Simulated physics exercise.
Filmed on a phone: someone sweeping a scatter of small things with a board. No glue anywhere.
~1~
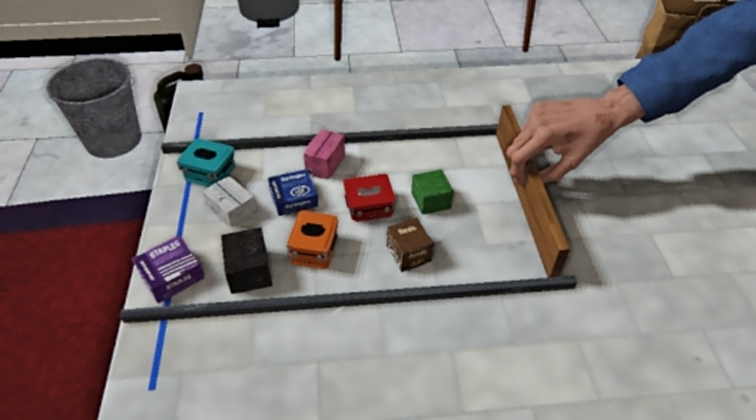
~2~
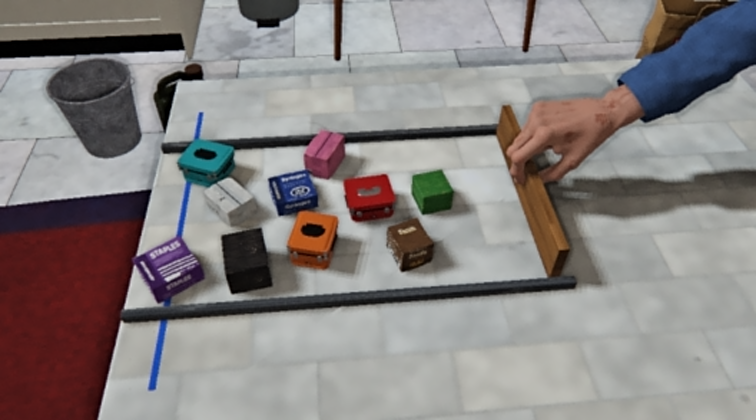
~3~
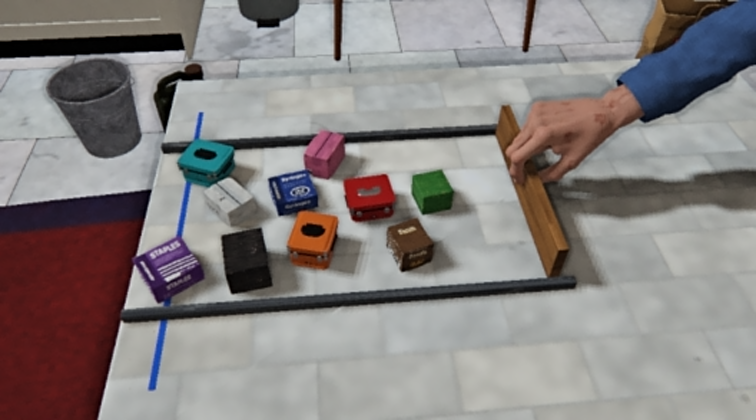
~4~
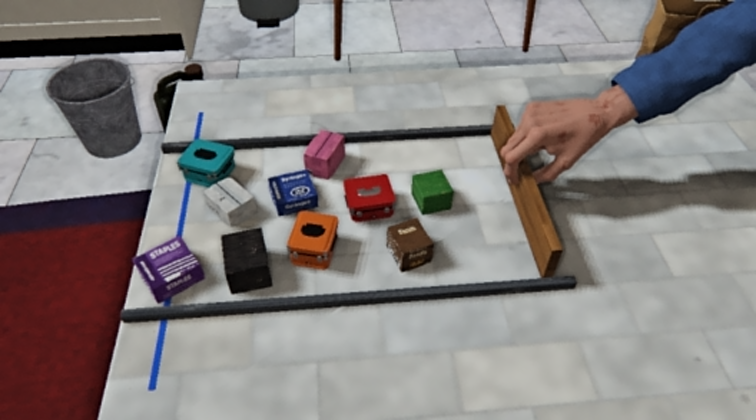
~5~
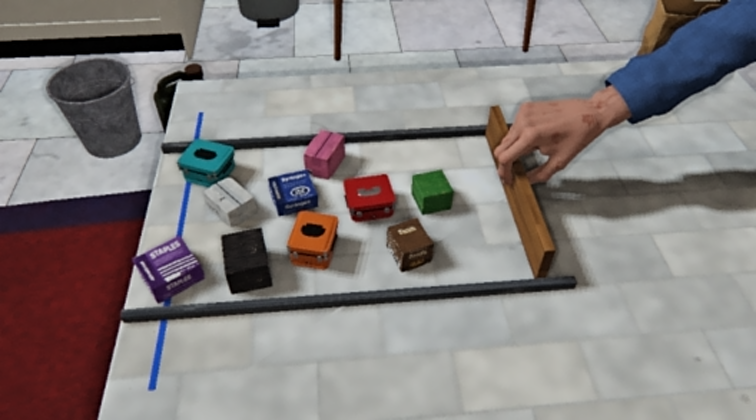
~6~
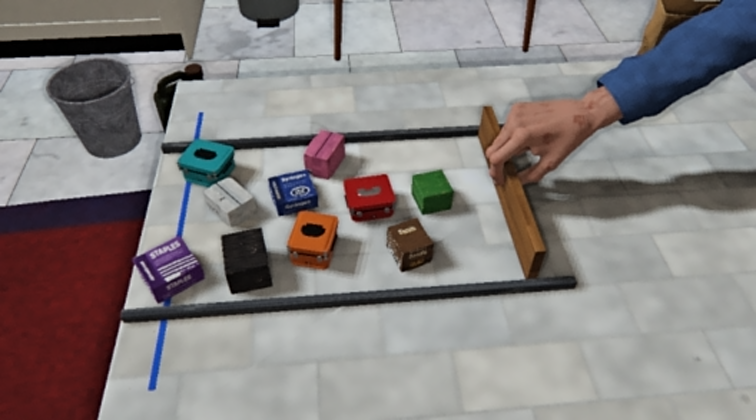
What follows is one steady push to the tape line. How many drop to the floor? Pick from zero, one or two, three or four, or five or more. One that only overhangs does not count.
Outcome: The number that fall off is five or more.
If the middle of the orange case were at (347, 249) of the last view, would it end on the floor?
The orange case drops off.
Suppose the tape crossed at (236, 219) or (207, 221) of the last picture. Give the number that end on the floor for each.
Try by try, 3 and 4.
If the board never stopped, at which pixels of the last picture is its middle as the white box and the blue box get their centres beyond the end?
About (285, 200), and (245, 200) for the other.
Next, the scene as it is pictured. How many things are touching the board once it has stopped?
The number is 3.
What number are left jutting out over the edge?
It comes to 0.
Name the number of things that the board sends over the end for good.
The count is 7.
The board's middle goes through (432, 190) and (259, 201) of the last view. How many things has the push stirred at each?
First 1, then 10.
Soon after, none off yet; purple box at rest near (169, 269); turquoise case at rest near (208, 164); white box moving near (225, 202).
By the end, the number that fall off is five or more; fallen, red case, orange case, blue box, black block, white box, turquoise case and purple box.
